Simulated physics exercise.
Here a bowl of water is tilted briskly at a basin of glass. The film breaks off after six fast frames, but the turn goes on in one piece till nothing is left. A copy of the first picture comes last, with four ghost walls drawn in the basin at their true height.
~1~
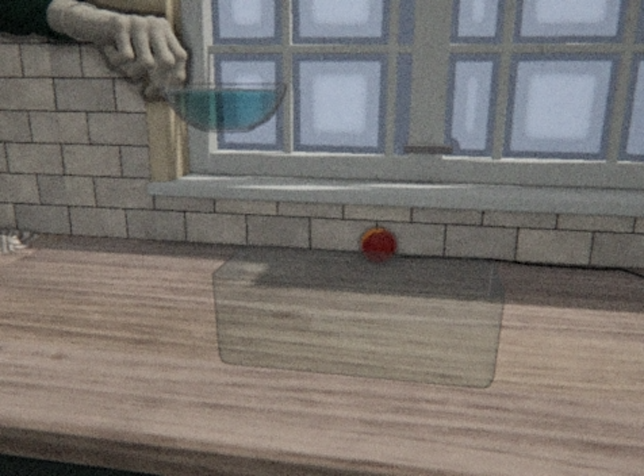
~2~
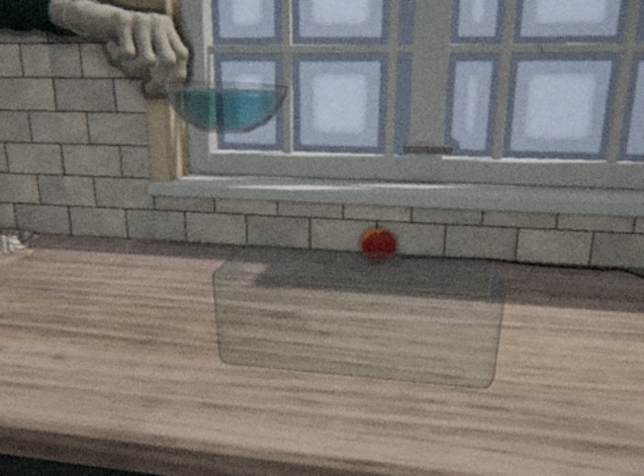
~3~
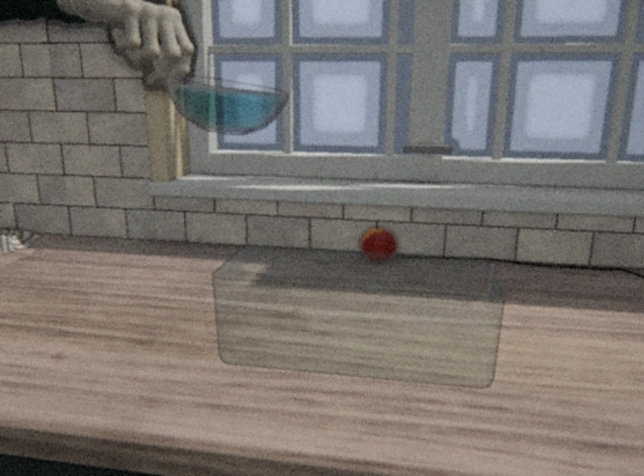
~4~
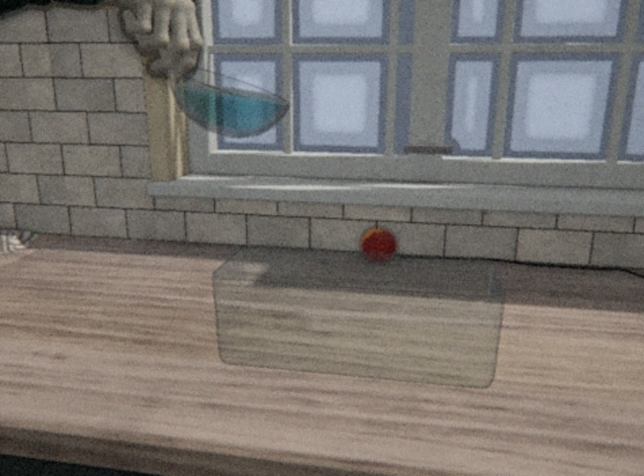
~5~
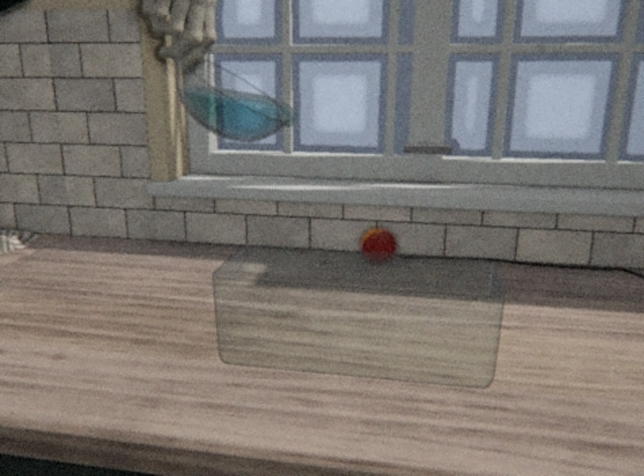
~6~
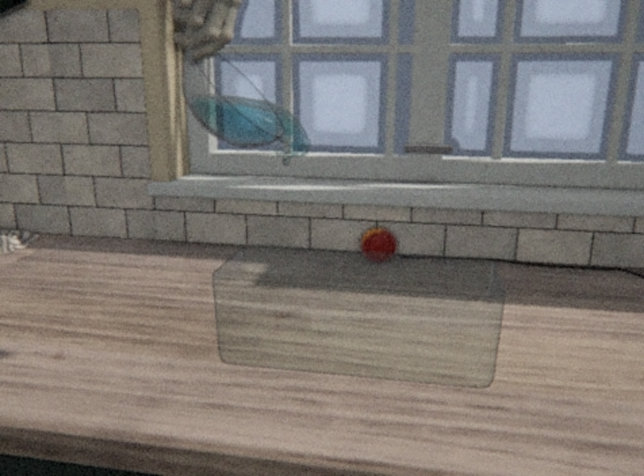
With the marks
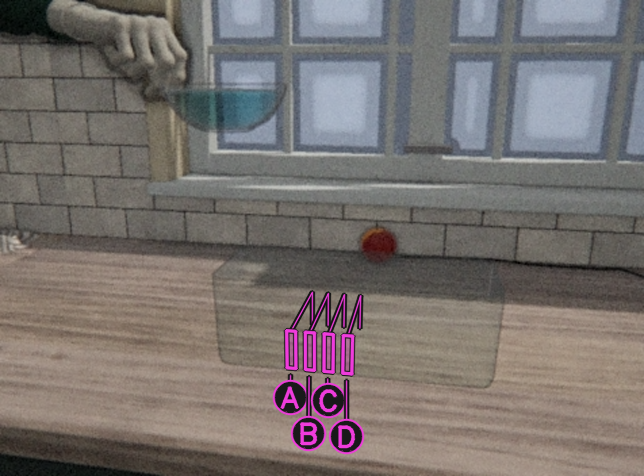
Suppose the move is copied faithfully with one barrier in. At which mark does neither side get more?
C.
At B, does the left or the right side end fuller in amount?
The right side.
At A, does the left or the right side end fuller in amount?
The right side.
In magenta, A at (290, 375); B at (309, 376); C at (327, 378); D at (346, 380).
With A, about 13 % ends left of the wall and 85 % right of it.
With B, about 25 % ends left of the wall and 74 % right of it.
With C, about 48 % ends left of the wall and 50 % right of it.
With D, about 80 % ends left of the wall and 14 % right of it; 5 % is lost outside.
